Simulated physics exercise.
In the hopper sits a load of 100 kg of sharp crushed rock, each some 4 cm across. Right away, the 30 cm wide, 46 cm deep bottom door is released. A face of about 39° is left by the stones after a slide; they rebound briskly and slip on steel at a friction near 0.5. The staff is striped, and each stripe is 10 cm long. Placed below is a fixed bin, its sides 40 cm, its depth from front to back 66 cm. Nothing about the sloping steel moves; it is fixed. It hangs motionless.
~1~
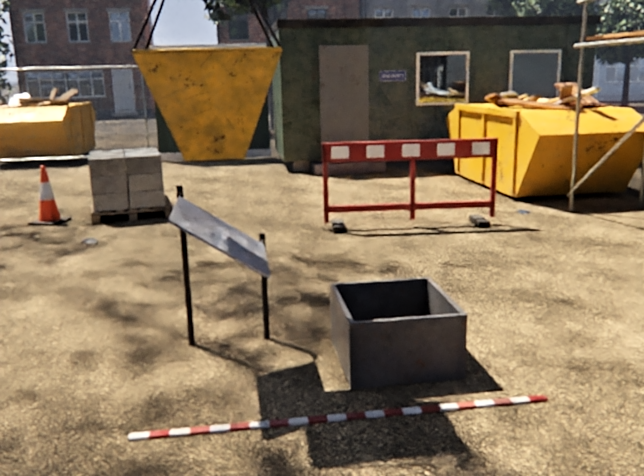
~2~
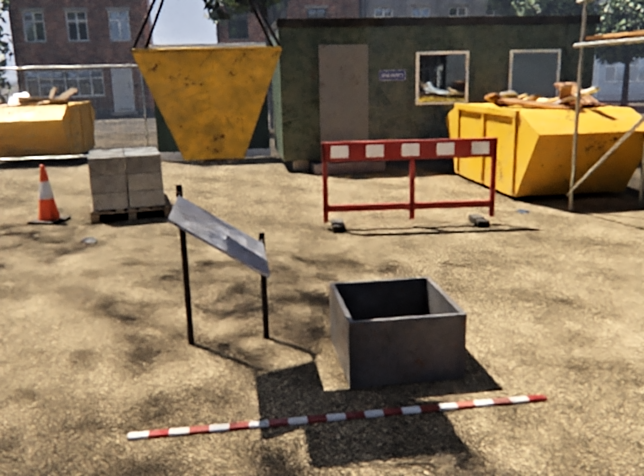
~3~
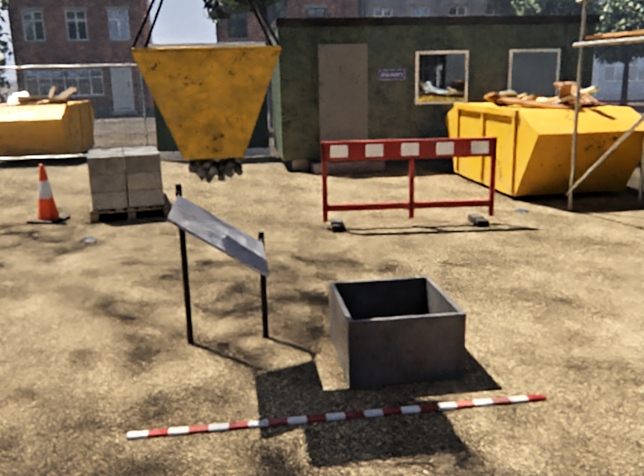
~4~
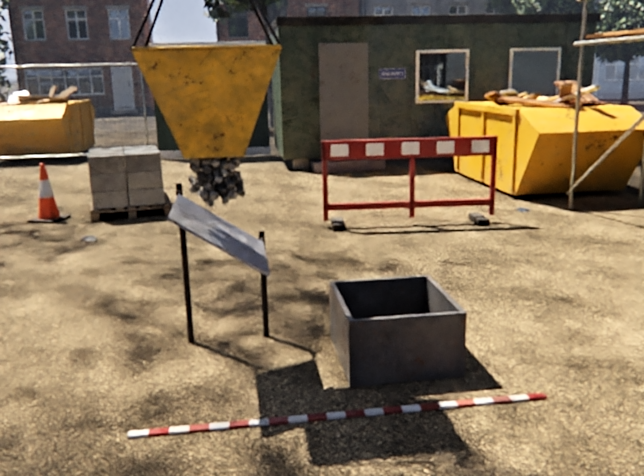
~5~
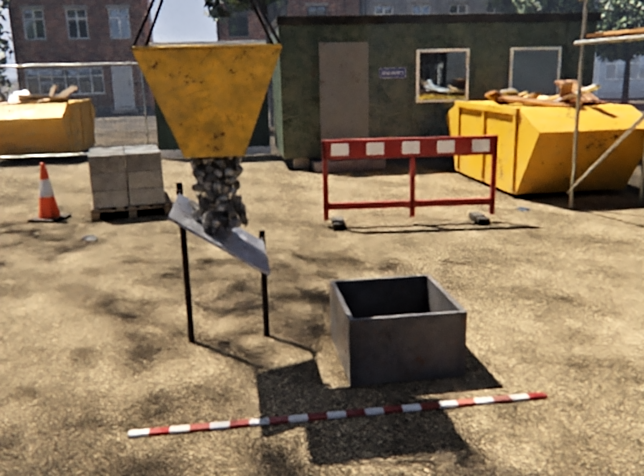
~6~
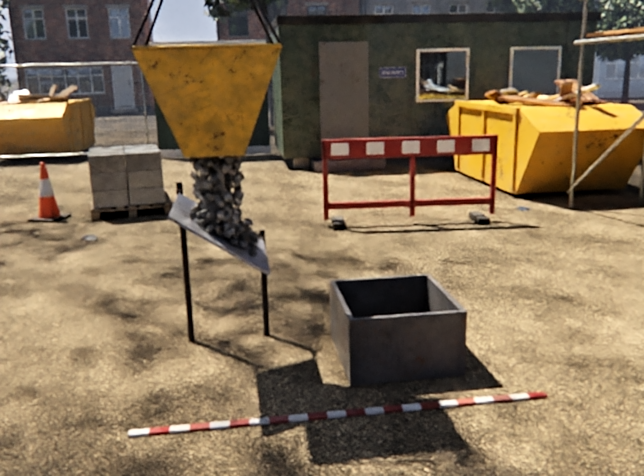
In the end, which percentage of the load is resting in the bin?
Some 2 per cent of the load ends in the bin.
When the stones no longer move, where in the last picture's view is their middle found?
Around (320, 356).
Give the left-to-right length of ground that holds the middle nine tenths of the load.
About 70 cm.
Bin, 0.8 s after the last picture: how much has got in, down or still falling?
Roughly 0 percent.
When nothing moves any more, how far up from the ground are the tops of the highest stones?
24 cm.
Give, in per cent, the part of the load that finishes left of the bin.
I'd say close to 85 per cent.
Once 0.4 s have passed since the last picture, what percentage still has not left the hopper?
It keeps hold of roughly 0 per cent.
Then, 0.4 s after the last picture, 0 % in the hopper, 53 % on the steel, 45 % falling or lying left of the bin, 1 % falling or lying in the bin, 1 % falling or lying beside or right of the bin; the stones farthest right are at (371, 328).
Then, 0.8 s after the last picture, 0 % in the hopper, 12 % on the steel, 78 % falling or lying left of the bin, 2 % falling or lying in the bin, 8 % falling or lying beside or right of the bin; the stones farthest right are at (420, 335).
Then, 1.4 s after the last picture, 0 % in the hopper, 85 % falling or lying left of the bin, 2 % falling or lying in the bin, 13 % falling or lying beside or right of the bin; the stones farthest right are at (450, 354).
Then, 2.3 s after the last picture, 0 % in the hopper, 84 % falling or lying left of the bin, 2 % falling or lying in the bin, 13 % falling or lying beside or right of the bin; the stones farthest right are at (451, 354).
Then, 4.2 s after the last picture, 0 % in the hopper, 84 % left of the bin, 2 % in the bin, 13 % beside or right of the bin; the stones farthest right are at (451, 354).
